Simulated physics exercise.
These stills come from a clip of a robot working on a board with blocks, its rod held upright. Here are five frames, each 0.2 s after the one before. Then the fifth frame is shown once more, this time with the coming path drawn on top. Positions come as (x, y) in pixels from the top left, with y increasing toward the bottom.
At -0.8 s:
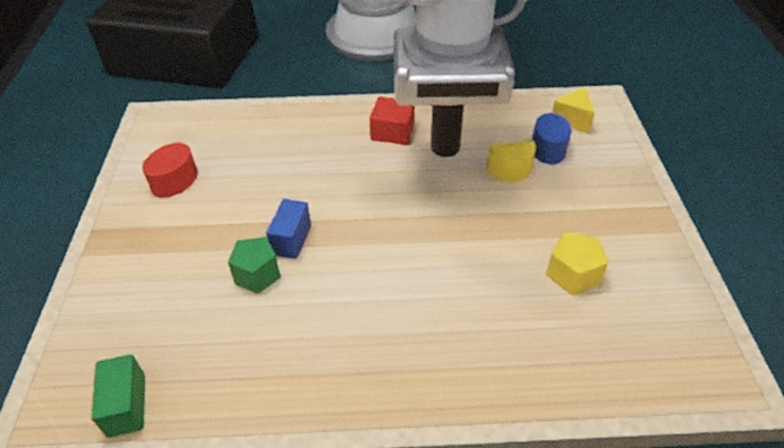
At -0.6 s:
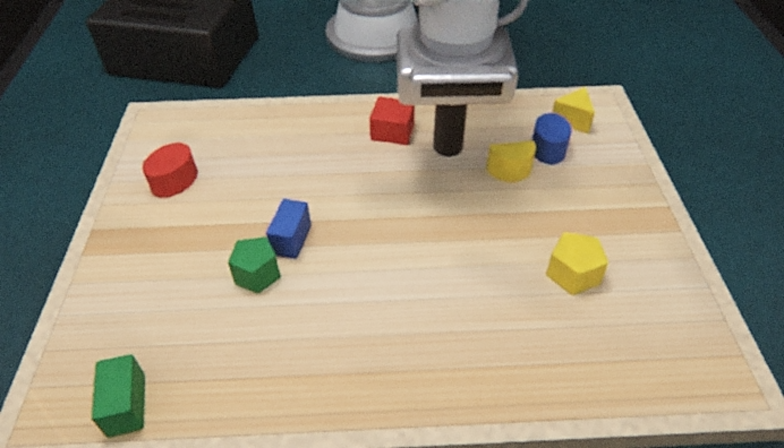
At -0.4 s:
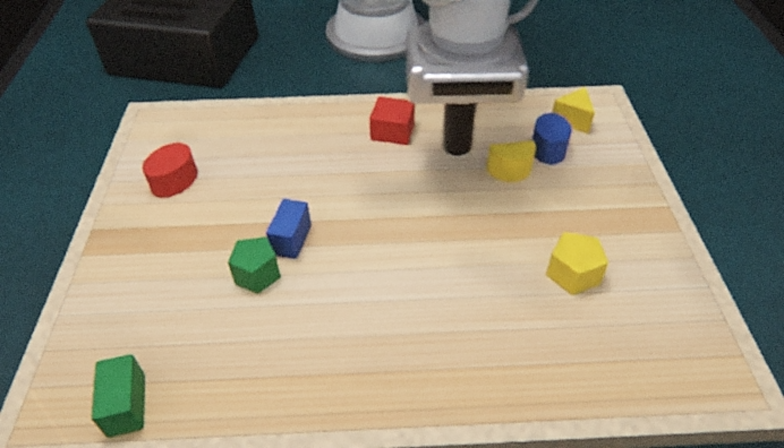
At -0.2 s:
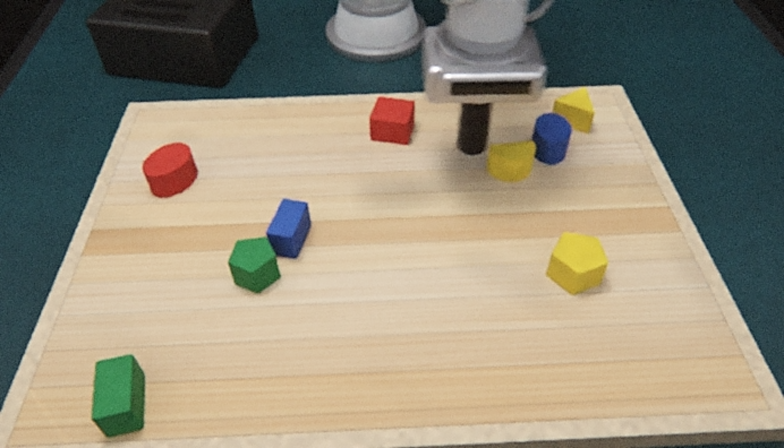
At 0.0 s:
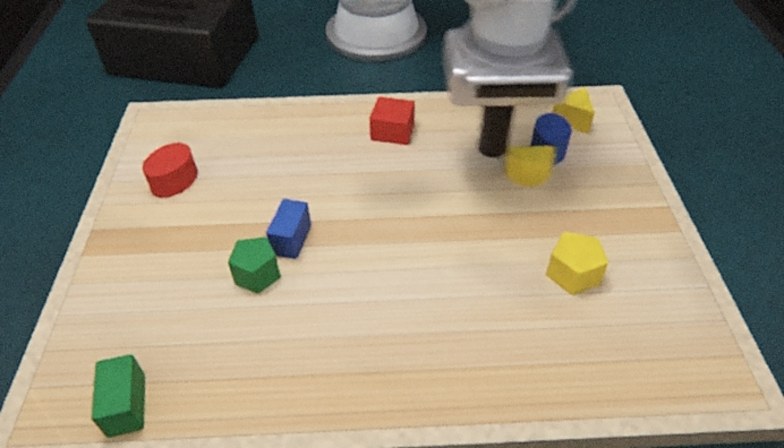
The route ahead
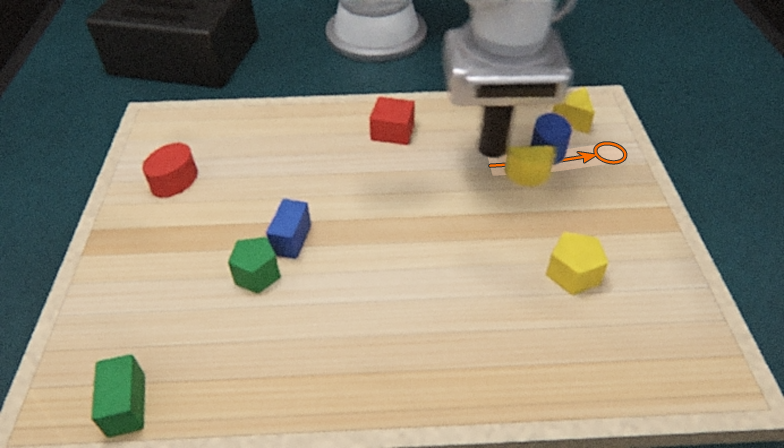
At the start, a robot arm holds a dark rod over a wooden board of scattered colored blocks, just left of a yellow half-round block. The rod slides slowly right until it reaches the yellow block, then nudges it a short way right and slightly down, while the other blocks stay still.
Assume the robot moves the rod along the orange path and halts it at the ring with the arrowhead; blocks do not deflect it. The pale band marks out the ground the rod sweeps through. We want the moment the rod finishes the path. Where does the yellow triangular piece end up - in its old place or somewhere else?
The block you're asking about gets moved.
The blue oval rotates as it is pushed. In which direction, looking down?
Spin direction: Counter-clockwise.
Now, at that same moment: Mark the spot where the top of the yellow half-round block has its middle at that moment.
It will end up at (580, 162).
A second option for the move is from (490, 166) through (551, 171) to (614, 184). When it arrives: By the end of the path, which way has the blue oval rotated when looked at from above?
If we look at it from overhead, the blue oval pivots counter-clockwise.
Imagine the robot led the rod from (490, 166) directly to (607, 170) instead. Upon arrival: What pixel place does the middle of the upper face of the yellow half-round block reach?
I think it will end close to (598, 170).
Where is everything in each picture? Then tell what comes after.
Lower end of the rod at (445, 149), tops of blocks, yellow half-round block at (515, 149), blue oval at (554, 127), yellow triangular piece at (578, 99), in the first picture.
Rod at (448, 149), blocks as before, in the second picture.
Rod at (457, 148), blocks as before, in the third picture.
Rod at (472, 147), blocks as before, in the fourth picture.
Rod at (492, 150), yellow half-round block at (533, 153), blue oval at (554, 127), yellow triangular piece at (578, 99), in the fifth picture.
The drawn path runs from (490, 166) via (532, 163) and (572, 159), ending at (610, 153).
On the path given first. One third of the way, rod at (535, 147); yellow half-round block at (566, 161), turned 50° clockwise; blue oval at (558, 125).
Two thirds of the way, rod at (576, 143); yellow half-round block at (580, 162), turned 95° clockwise; blue oval at (578, 116), turned 70° anticlockwise; yellow triangular piece at (579, 98).
At the end, rod at (616, 137); yellow half-round block at (580, 162), turned 95° clockwise; blue oval at (588, 113), turned 105° anticlockwise; yellow triangular piece at (580, 94), turned 25° anticlockwise.
